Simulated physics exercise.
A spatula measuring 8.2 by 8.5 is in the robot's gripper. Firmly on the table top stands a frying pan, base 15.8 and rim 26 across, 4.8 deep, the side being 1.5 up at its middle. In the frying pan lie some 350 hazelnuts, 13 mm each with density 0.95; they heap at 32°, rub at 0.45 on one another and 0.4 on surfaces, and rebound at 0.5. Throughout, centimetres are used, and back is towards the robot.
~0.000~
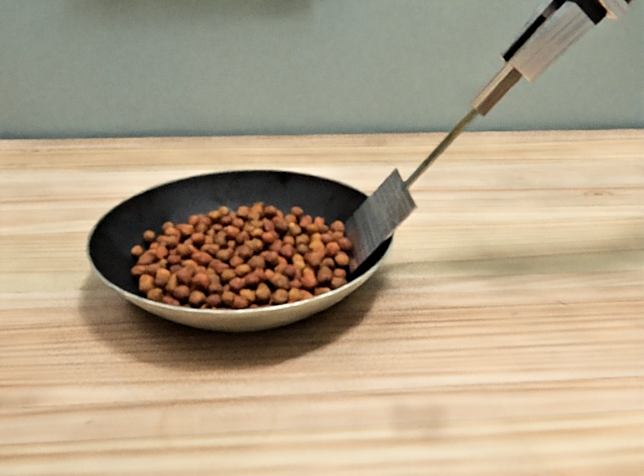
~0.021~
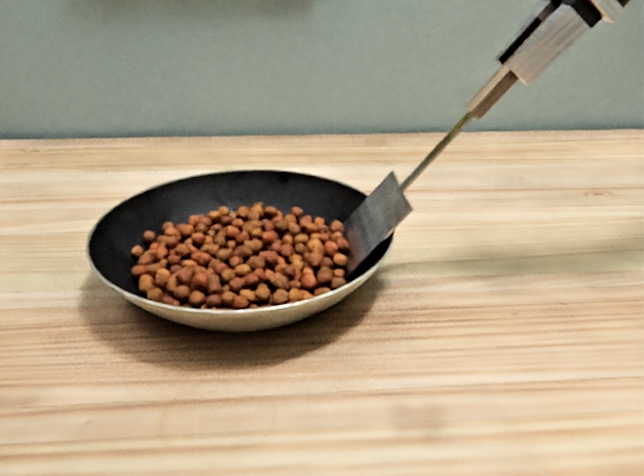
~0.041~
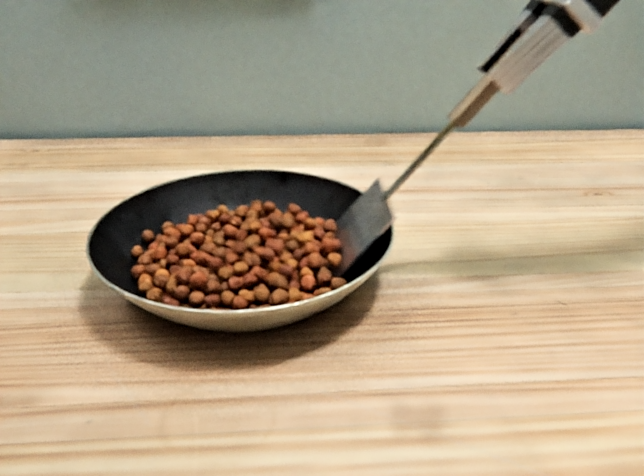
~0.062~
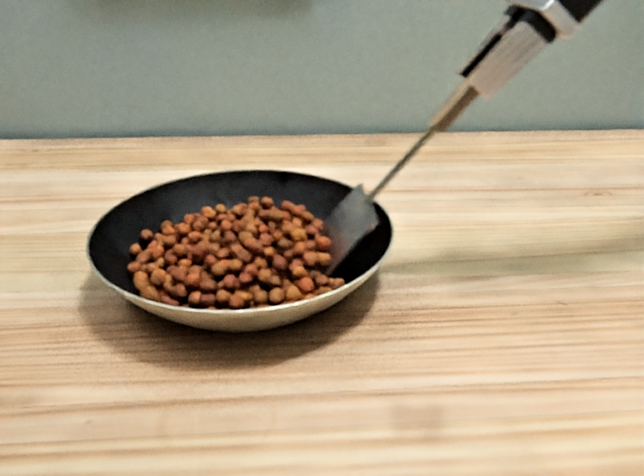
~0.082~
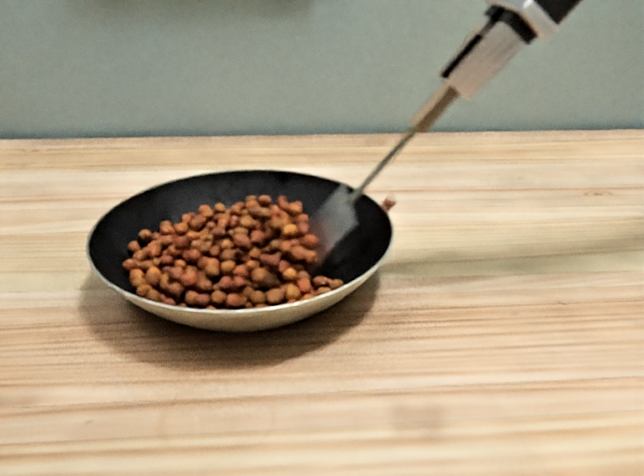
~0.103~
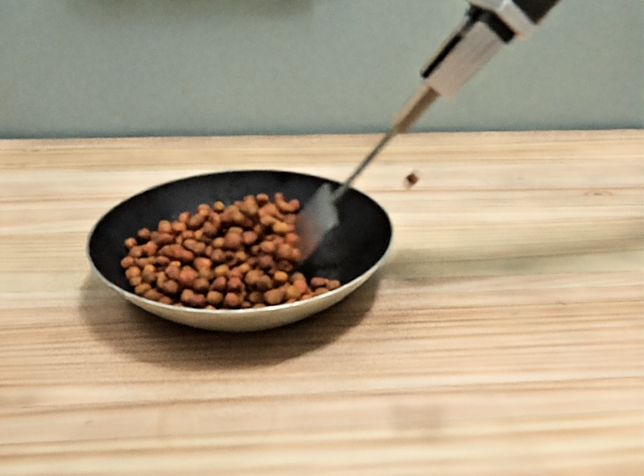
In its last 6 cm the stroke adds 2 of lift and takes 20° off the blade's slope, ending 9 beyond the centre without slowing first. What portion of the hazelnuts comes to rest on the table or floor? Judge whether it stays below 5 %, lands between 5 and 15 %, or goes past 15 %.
It goes past 15 %.
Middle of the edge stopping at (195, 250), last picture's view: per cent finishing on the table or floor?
Roughly 0 per cent, I'd say.
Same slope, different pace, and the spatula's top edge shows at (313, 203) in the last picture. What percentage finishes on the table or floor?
Expect some 35 per cent there.
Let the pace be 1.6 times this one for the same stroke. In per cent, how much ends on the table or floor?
Some 40 per cent.
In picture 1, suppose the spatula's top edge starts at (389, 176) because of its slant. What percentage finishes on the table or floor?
30 percent or thereabouts.
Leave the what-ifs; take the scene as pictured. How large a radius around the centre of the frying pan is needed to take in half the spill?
Close to 24 cm from the centre.
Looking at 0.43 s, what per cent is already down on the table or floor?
Around 20 %.
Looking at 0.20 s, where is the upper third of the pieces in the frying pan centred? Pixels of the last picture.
I'd put it somewhere near (180, 233).
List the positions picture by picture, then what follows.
The first frame shows spatula top edge at (406, 186), sloping 51°; upper third of the load around (241, 249), from x 140 to 345, top at y 210; 350 in the frying pan.
The second frame shows spatula top edge at (402, 188), sloping 51°; upper third of the load around (243, 250), from x 140 to 340, top at y 210.
The third frame shows spatula top edge at (387, 196), sloping 51°; upper third of the load around (253, 246), from x 140 to 340, top at y 205.
The fourth frame shows spatula top edge at (368, 201), sloping 51°; upper third of the load around (250, 244), from x 135 to 360, top at y 200.
The fifth frame shows spatula top edge at (350, 202), sloping 51°; upper third of the load around (248, 242), from x 130 to 385, top at y 200.
The sixth frame shows spatula top edge at (331, 202), sloping 51°; upper third of the load around (243, 240), from x 130 to 410, top at y 180; 349 in the frying pan, 1 on the blade or in flight.
After 0.15 s, sloping 51°, highest piece 13 above the table; 349 in the frying pan, 1 on the blade or in flight.
After 0.20 s, sloping 43°, highest piece 15 above the table; 349 in the frying pan, 1 on the blade or in flight.
After 0.43 s, sloping 31°, highest piece 8 above the table; 257 in the frying pan, 70 on the table or floor, 23 on the blade or in flight.
After 1.48 s, sloping 31°, highest piece 5 above the table; 254 in the frying pan, 96 on the table or floor.
At rest, 254 in the frying pan, 96 on the table or floor. That is 27 % on the table or floor.
